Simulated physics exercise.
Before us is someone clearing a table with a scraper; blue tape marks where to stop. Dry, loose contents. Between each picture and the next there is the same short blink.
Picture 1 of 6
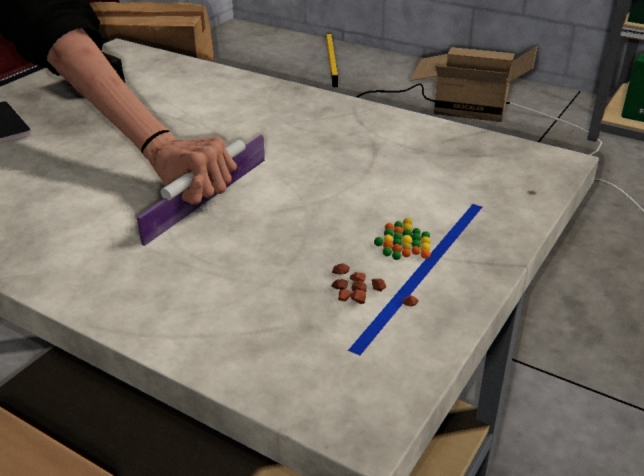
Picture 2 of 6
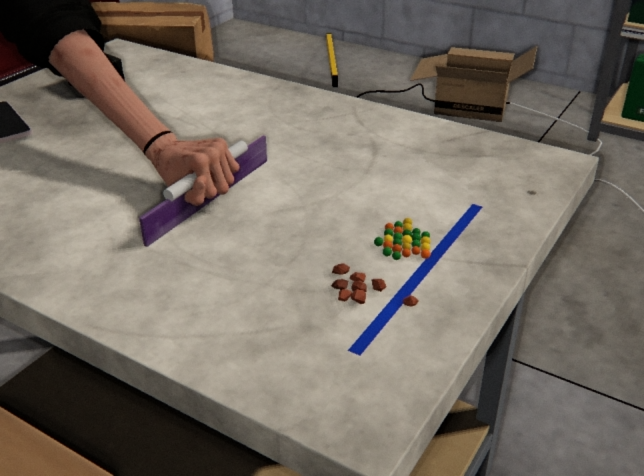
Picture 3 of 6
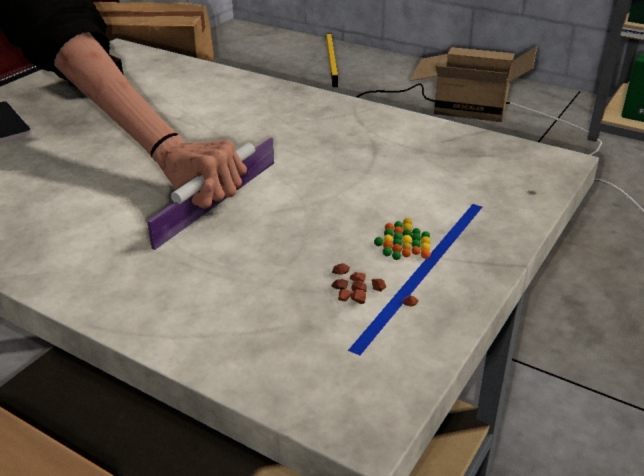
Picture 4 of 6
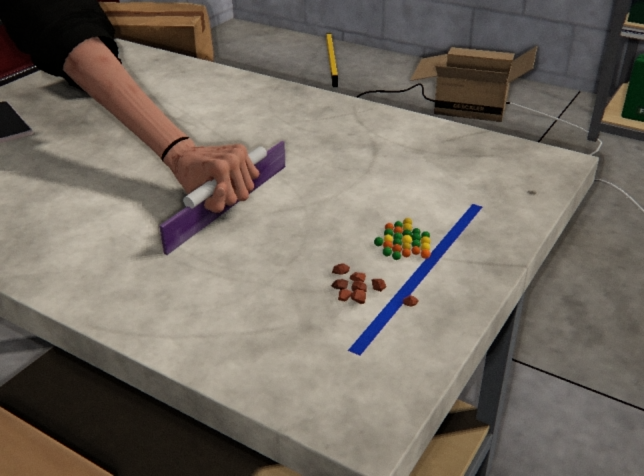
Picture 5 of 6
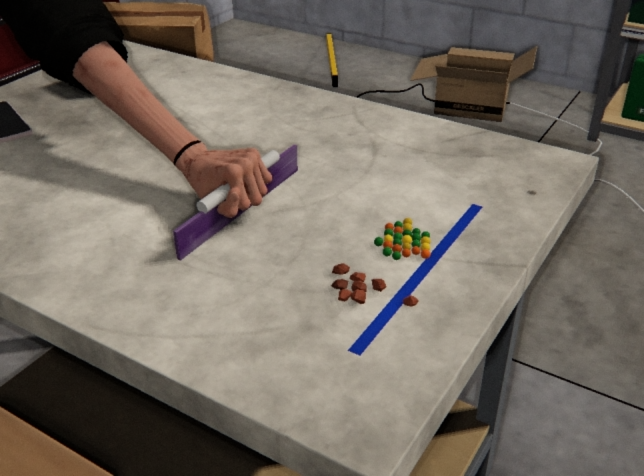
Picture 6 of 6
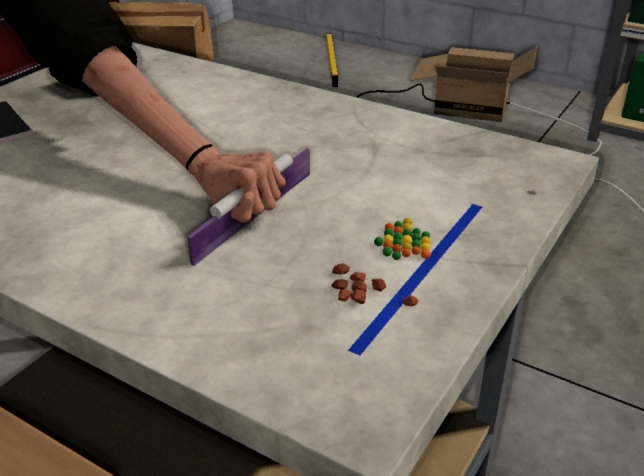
A purple scraper with a pale handle, gripped by a hand, slides a short way rightward across a mottled grey tabletop toward reddish-brown bits and round multicoloured beads, which lie still beside a strip of blue tape.
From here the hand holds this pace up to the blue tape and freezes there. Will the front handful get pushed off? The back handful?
Result: Front handful: None lost; back handful: Some lost.
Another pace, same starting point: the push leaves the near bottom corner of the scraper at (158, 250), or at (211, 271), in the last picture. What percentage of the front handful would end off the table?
0 %, then 0 %.
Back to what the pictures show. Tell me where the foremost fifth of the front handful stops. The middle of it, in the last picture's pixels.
Look near (432, 318) in the last frame.
Then, 0.36 s past the last view, scraper still moving, near (341, 217); front handful all on the table, its front near (412, 301); back handful all on the table, its front near (425, 254).
Then, 0.74 s past the last view, scraper stopped at the blue tape; front handful all on the table, its front near (442, 304); back handful all on the table, its front near (504, 261).
Then, 1.02 s past the last view, scraper stopped at the blue tape; front handful all on the table, its front near (434, 319); back handful about a third over the edge.
Finally, scraper stopped at the blue tape; front handful all on the table, its front near (434, 319); back handful all over the edge.
